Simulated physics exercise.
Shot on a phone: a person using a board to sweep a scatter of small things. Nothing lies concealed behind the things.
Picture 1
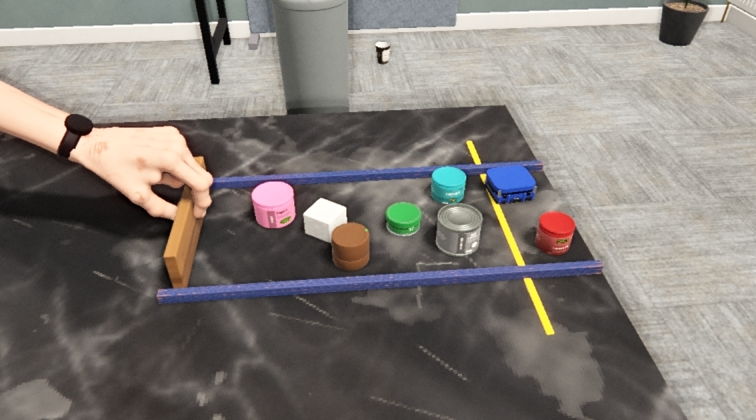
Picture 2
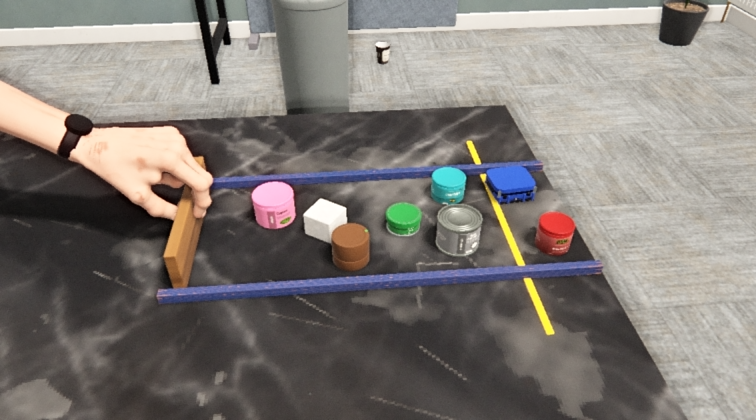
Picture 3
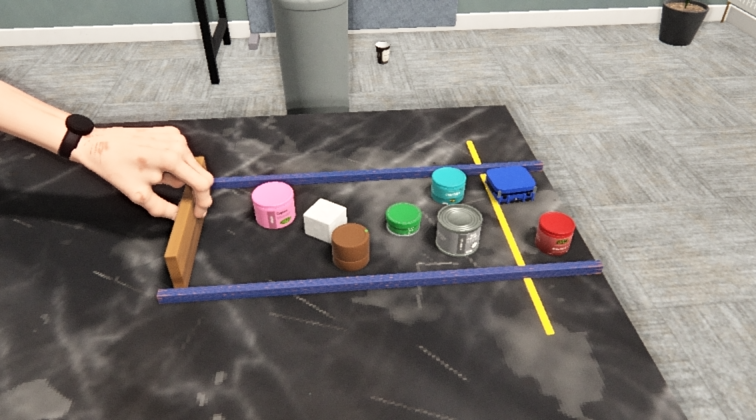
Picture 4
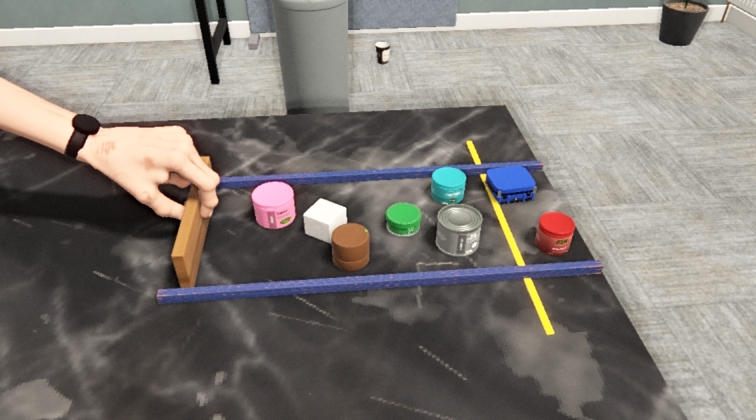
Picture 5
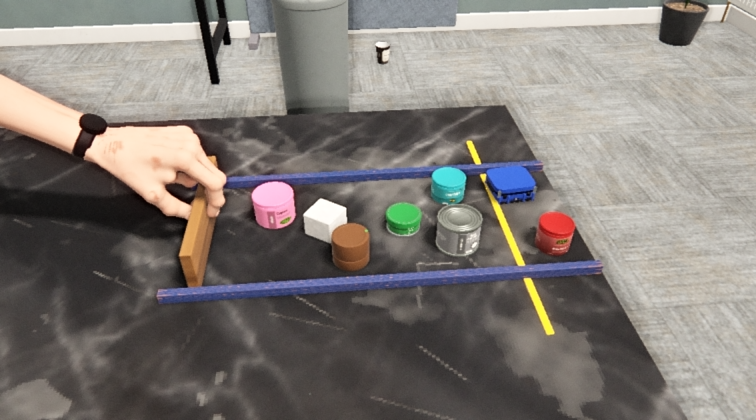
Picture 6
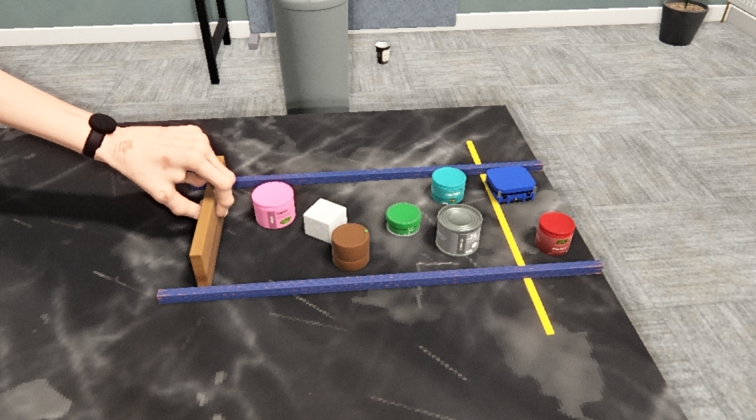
A hand slides a wooden board slightly right toward small containers between two blue strips.
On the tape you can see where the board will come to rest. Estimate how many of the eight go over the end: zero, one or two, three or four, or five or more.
Under three but some drop.
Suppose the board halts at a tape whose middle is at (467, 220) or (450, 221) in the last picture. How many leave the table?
In order, 0 and 0.
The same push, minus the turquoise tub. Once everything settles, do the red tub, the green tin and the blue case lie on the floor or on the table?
I'd say the red tub does not stay, the green tin stays up, and the blue case stays up.
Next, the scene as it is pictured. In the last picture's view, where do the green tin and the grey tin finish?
Green tin: (548, 210); grey tin: (567, 228).
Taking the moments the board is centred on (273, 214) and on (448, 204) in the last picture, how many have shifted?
The first number is 1, the next one 7.
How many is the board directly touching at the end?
It's 4 of them.
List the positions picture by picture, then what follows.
The first frame shows red tub (554, 234); blue case (509, 185); turquoise tub (448, 186); board (190, 219); tape (501, 218).
The second frame shows blue case (509, 185); brown lid (351, 247).
The third frame shows turquoise tub (448, 186); grey tin (459, 230).
The fourth frame shows red tub (554, 234); pink tub (274, 205).
The fifth frame shows blue case (509, 185); board (204, 218).
The sixth frame shows red tub (554, 234); blue case (509, 185); turquoise tub (448, 186); board (212, 218); tape (501, 218).
Soon after, none off yet; red tub at rest near (554, 234); blue case at rest near (509, 185); turquoise tub at rest near (448, 186).
In the end, the number that fall off is one or two; gone, red tub.
